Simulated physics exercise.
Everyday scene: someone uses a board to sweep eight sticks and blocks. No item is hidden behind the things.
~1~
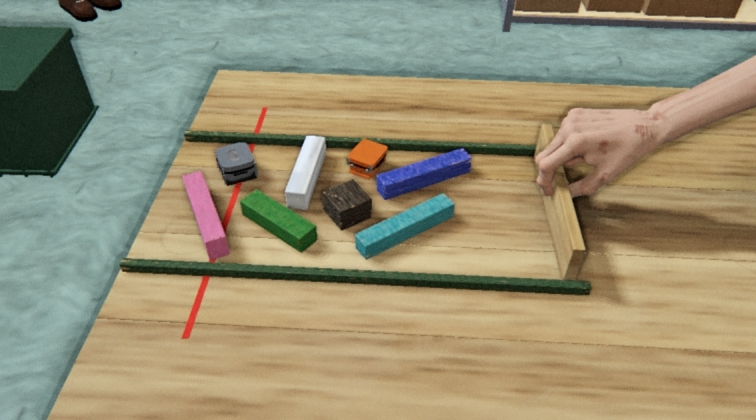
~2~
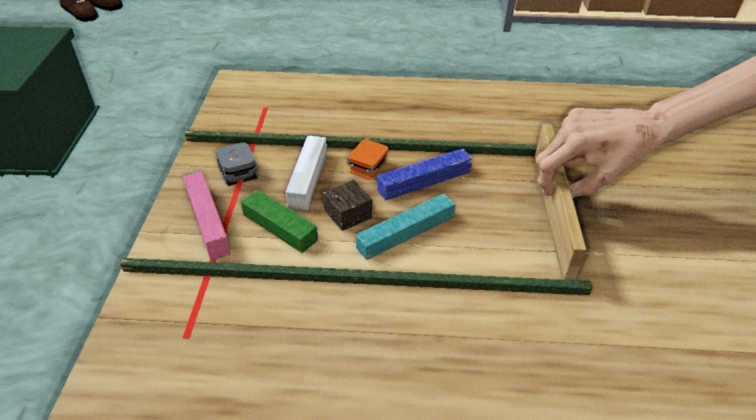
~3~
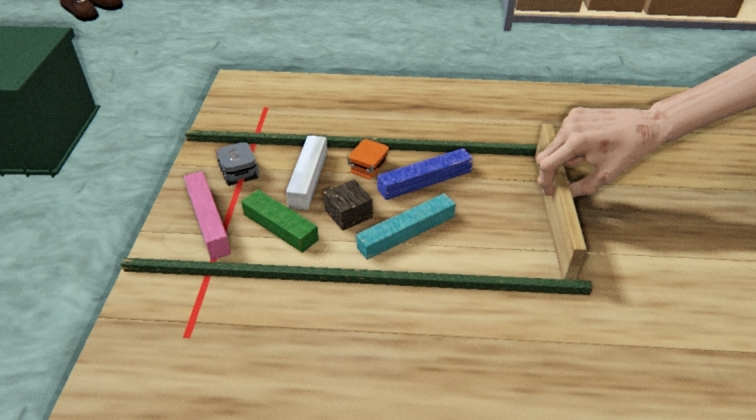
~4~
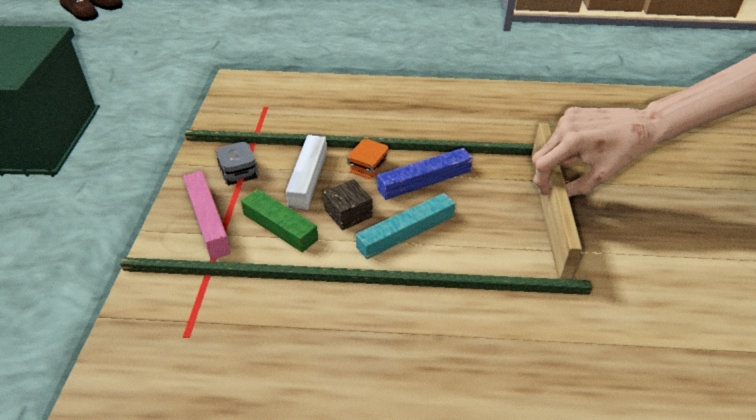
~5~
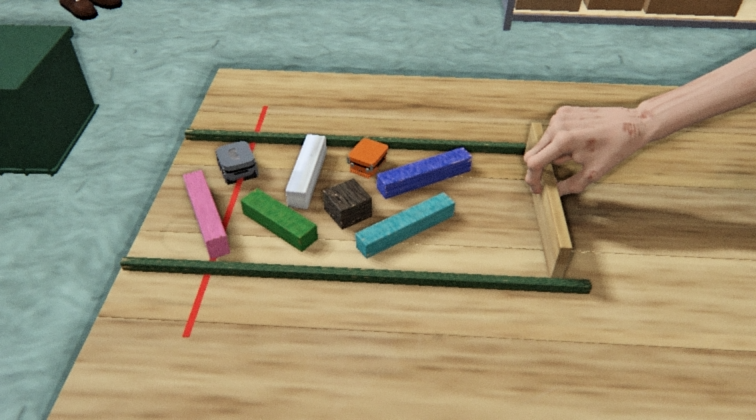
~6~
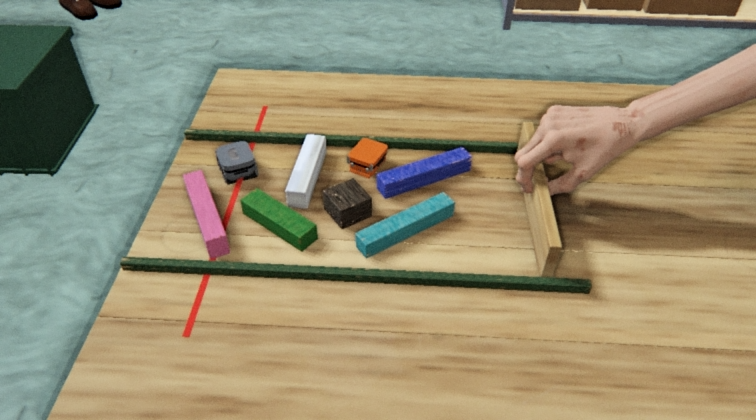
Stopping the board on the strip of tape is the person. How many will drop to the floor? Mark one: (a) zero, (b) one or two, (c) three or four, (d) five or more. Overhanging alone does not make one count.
(b) one or two.
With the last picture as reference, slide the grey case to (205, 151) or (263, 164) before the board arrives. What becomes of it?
In order, falls away; falls away.
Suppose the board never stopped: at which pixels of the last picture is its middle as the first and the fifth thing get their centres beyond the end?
I'd put the first at about (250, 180) and the next at about (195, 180).
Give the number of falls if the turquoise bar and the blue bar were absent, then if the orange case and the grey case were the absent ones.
The counts would be 0 and 1.
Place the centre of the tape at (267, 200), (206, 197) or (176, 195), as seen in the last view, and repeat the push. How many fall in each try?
So, one try after another, the floor gets 0, then 4, then 7.
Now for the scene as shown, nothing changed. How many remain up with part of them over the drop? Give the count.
The number overhanging is 2.
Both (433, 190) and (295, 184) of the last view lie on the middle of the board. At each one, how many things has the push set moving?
First 3, then 8.
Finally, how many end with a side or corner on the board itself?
Total: 2.
Early on, none off yet; pink bar at rest near (206, 212); grey case at rest near (237, 163); green bar at rest near (279, 219).
A while later, none off yet; pink bar at rest near (206, 212); grey case at rest near (237, 163); green bar moving near (269, 224).
Further along, none off yet; pink bar travelled a little near (174, 215); grey case travelled about its own width near (195, 162); green bar travelled about its own width near (196, 226).
Finally, the number that fall off is one or two; lost, grey case and pink bar.
